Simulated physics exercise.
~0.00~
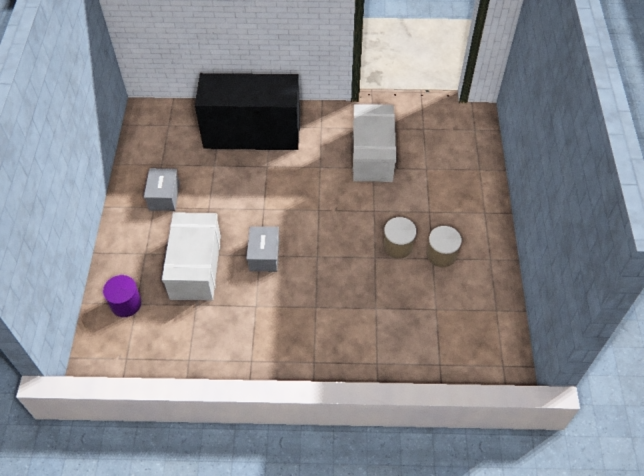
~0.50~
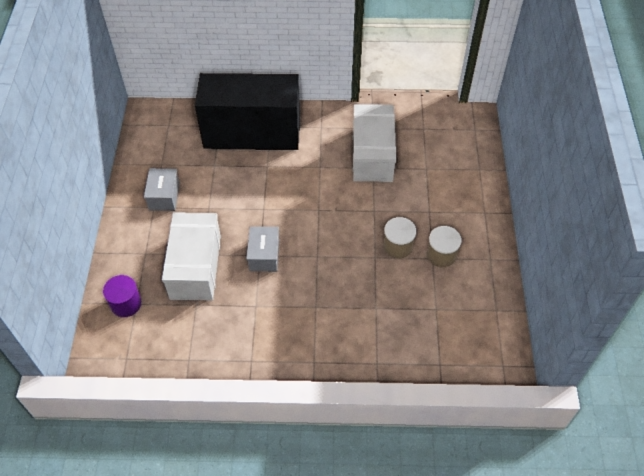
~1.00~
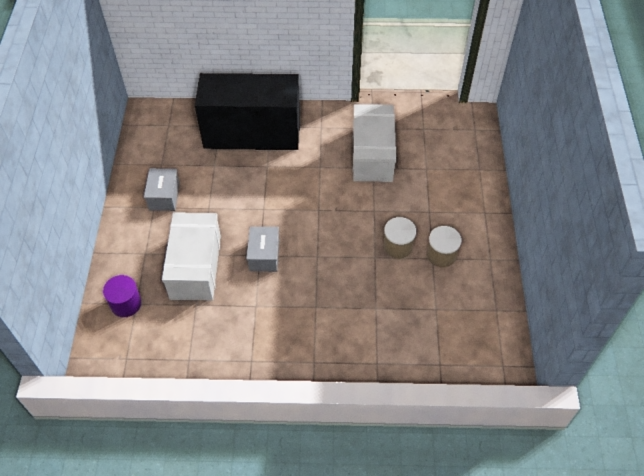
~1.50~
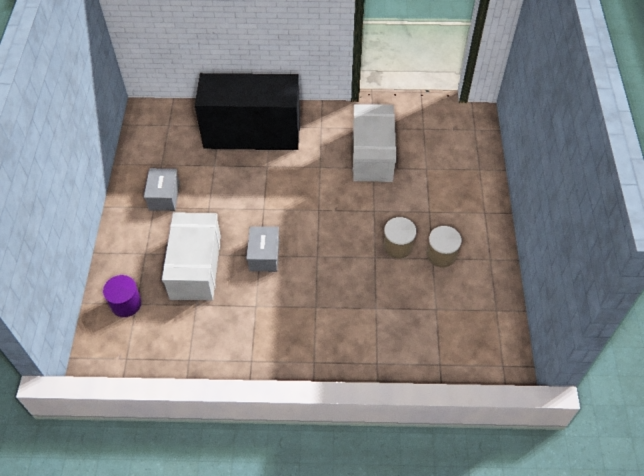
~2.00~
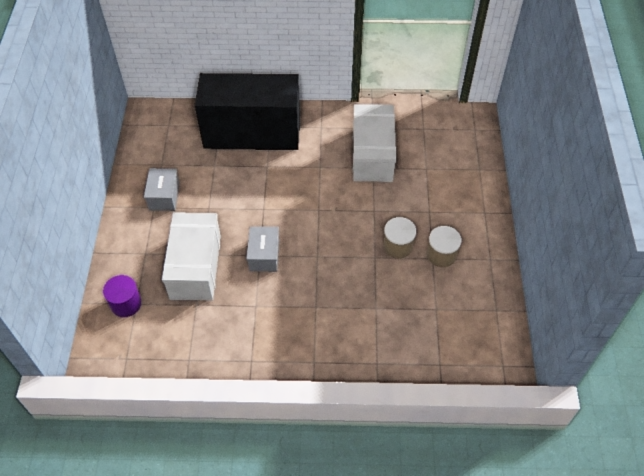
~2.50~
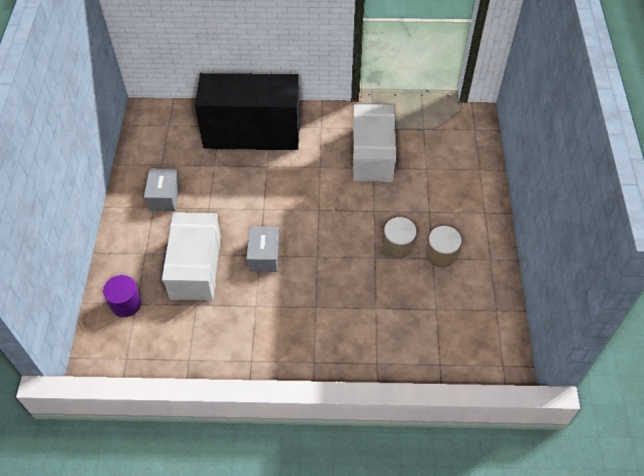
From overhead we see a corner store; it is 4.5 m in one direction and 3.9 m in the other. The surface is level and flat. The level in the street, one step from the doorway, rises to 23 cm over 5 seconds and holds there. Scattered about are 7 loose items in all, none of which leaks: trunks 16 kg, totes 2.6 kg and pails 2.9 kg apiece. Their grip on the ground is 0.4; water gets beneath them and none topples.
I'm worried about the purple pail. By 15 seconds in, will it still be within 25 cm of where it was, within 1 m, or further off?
It gets shunted far.
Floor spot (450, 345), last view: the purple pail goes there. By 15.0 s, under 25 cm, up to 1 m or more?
Looks like it is swept a long way.
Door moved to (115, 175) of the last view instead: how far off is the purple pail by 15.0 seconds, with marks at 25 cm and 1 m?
I'd expect the purple pail to get swept far off.
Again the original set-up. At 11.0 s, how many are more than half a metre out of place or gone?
By my reckoning, 7.
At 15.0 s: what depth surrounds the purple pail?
Roughly 17 cm at that moment.
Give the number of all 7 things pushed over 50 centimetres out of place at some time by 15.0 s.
7.
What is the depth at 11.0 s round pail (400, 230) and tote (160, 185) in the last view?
I'd estimate 13 cm for the first and 5 cm for the second.
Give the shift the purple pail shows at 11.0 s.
Some 80 cm from the start.
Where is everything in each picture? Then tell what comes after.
The purple pail at (120, 289) rests on the ground; 0.0 m2 under water; 0 of 7 have shifted, in the first picture.
The purple pail at (120, 289), on the bottom; 0.0 m2 under water; 0 of 7 have shifted, in the second picture.
The purple pail at (120, 289), on the bottom; water covers 0.0 m2; 0 of 7 have shifted, in the third picture.
The purple pail at (120, 289), on the bottom; water covers 0.0 m2; 0 of 7 have shifted, in the fourth picture.
The purple pail at (120, 289), on the bottom; 0.0 m2 under water; 0 of 7 have shifted, in the fifth picture.
The purple pail at (120, 289) rests on the ground; 0.4 m2 under water; 0 of 7 have shifted, in the sixth picture.
After 3.5 s the purple pail is near (120, 289), 0.0 m from its start, aground; 0 afloat.
After 6.8 s the purple pail is near (120, 289), 0.0 m from its start, aground; 2 afloat.
After 11.0 s the purple pail is near (105, 215), 0.9 m from its start, afloat; 7 afloat.
After 15.0 s the purple pail is near (123, 132), 1.9 m from its start, afloat; 7 afloat.
